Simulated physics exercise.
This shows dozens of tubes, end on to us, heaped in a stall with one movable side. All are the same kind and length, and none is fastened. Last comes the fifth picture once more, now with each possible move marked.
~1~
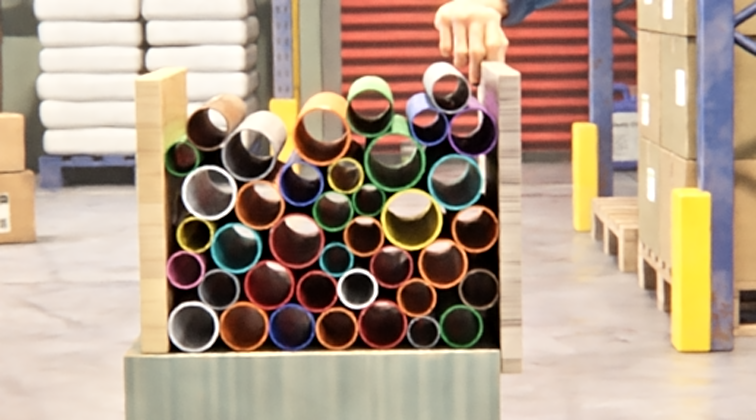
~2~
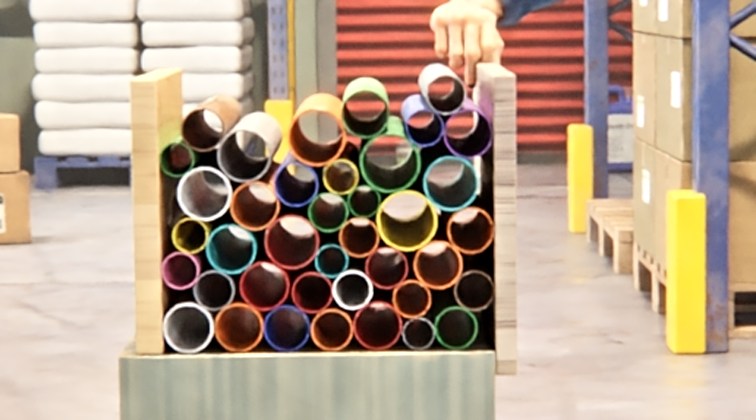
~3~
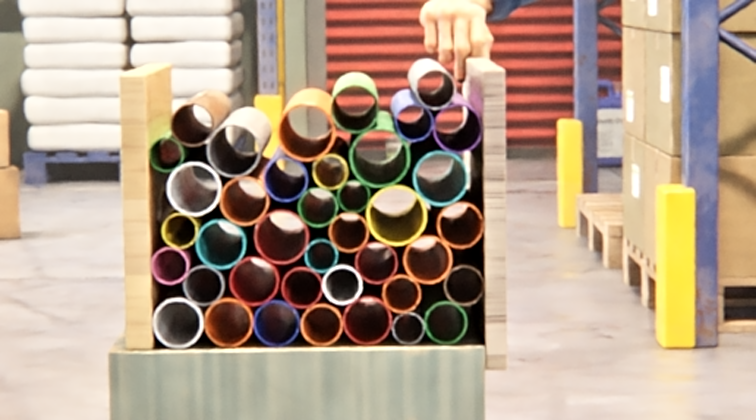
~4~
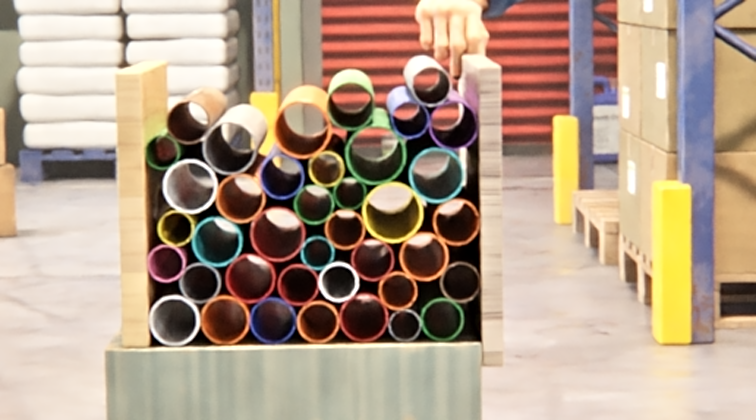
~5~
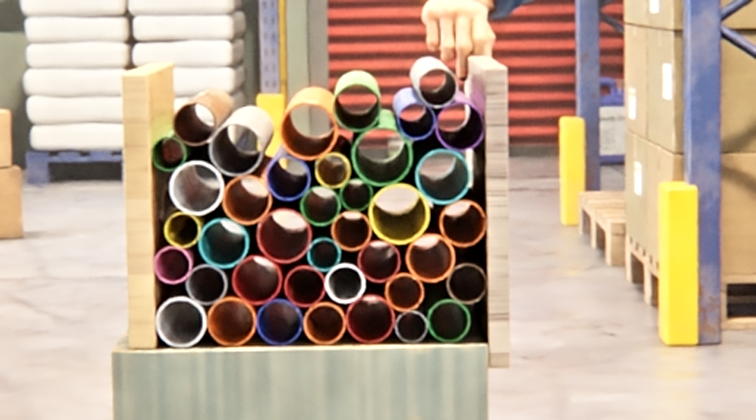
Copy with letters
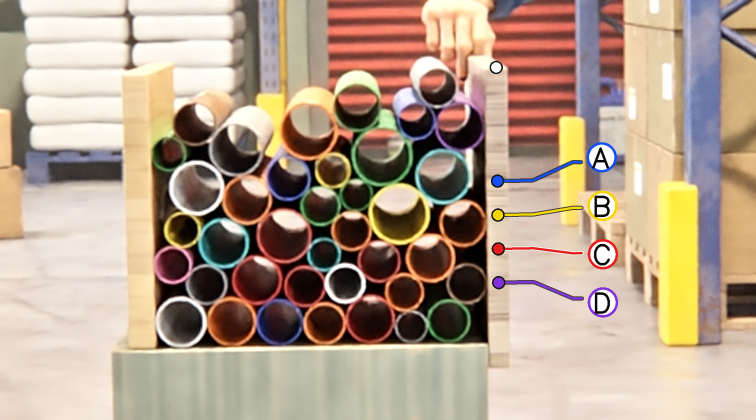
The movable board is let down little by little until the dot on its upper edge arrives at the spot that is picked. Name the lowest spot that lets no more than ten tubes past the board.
Slide it to D.
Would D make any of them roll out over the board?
At D: Yes.
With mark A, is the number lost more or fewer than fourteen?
Fewer than fourteen.
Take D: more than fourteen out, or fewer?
Fewer than fourteen.
On the marked copy, A at (497, 181); B at (498, 215); C at (498, 249); D at (498, 283); the white dot at (496, 67).
Taking D. A third of the way, top of the board (486, 160).
Two thirds of the way, top of the board (487, 262).
When it is over, top of the board (487, 282), about five out over the board.
As for the rest, A two out over the board; B two out over the board; C two out over the board.
